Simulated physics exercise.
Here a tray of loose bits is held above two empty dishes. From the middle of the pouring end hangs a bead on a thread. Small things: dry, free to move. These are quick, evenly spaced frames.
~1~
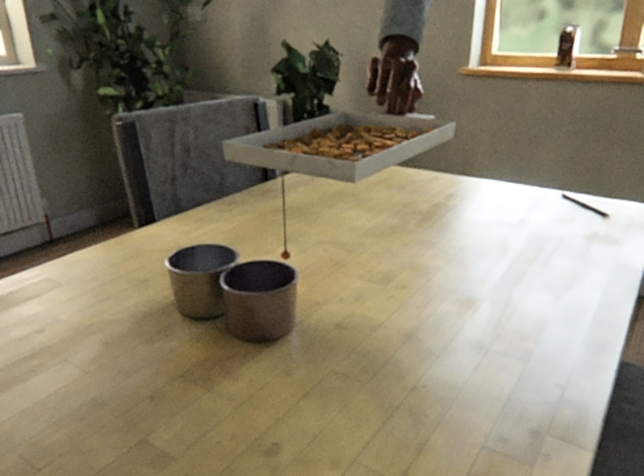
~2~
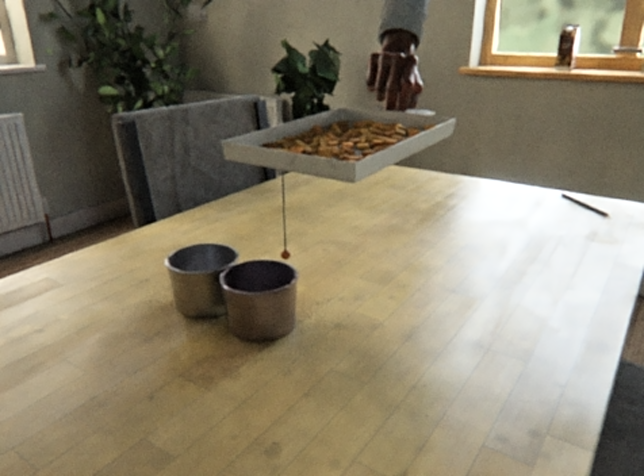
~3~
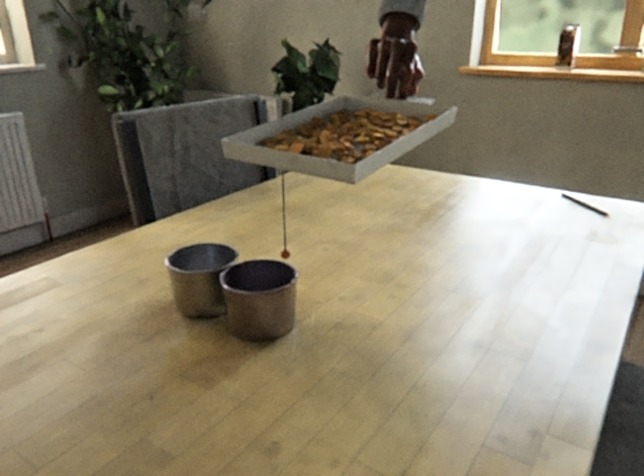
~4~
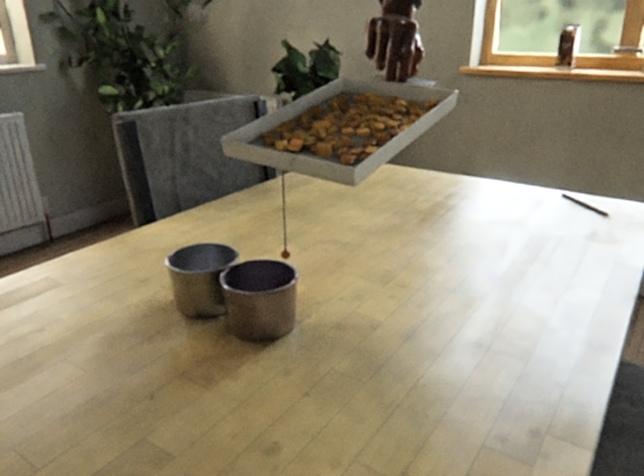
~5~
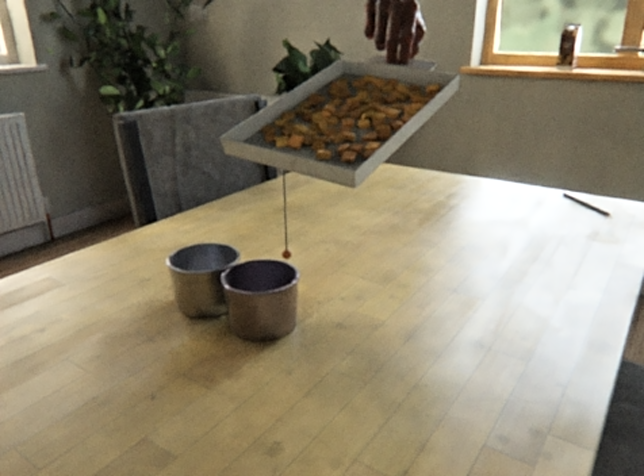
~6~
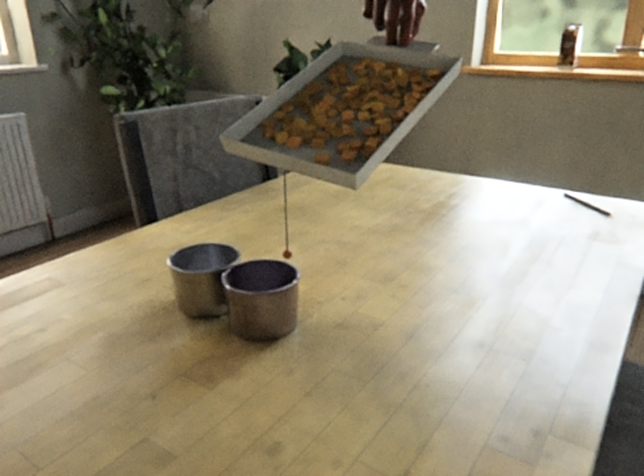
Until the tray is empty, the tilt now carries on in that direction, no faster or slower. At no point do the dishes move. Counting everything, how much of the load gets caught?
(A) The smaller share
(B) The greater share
Option A: The smaller share.
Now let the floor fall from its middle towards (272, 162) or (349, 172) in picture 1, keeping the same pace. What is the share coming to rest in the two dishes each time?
It comes to about 70 per cent the first time and about 0 per cent the second.
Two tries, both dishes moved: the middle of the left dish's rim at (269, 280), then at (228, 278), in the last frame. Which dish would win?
Result, try one: The right of the two; try two: The right of the two.
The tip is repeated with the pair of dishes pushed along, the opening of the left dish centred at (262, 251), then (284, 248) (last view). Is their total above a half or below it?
At place one a lesser share; at place two a lesser share.
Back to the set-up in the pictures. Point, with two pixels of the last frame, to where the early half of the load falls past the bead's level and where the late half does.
Near (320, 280) to start, and near (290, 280) afterwards.
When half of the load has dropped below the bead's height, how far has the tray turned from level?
I'd say close to 110 degrees.
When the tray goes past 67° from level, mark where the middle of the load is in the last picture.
The load's middle is around (318, 131).
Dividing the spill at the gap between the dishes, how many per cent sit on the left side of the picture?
Some 10 per cent.
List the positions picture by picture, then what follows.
In the first picture, corners of the pouring end at (224, 142) and (355, 162), level; middle of the load at (355, 144), cereal squares; left dish at (179, 289); right dish at (236, 311); bead on its thread at (286, 255).
In the second picture, corners of the pouring end at (224, 141) and (354, 162), level; middle of the load at (355, 141).
In the third picture, corners of the pouring end at (223, 139) and (354, 164), tipped barely, lowest at the right corner; middle of the load at (355, 134).
In the fourth picture, corners of the pouring end at (222, 138) and (354, 167), tipped a little, lowest at the right corner; middle of the load at (355, 124).
In the fifth picture, corners of the pouring end at (222, 137) and (354, 170), tipped clearly, lowest at the right corner; middle of the load at (356, 114).
In the sixth picture, corners of the pouring end at (222, 136) and (355, 174), tipped clearly, lowest at the right corner; middle of the load at (355, 105); left dish at (181, 288); right dish at (237, 310).
Soon, tray tipped steeply; all on the tray.
A while on, tray tipped past a quarter turn; most on the tray; a stray few in the right dish; a small part outside both; a small part in the air.
Towards the end, tray tipped past a quarter turn; a small part in the right dish; most outside both.
Finally, tray tipped past a quarter turn; a small part in the right dish; none in the left dish; most outside both.
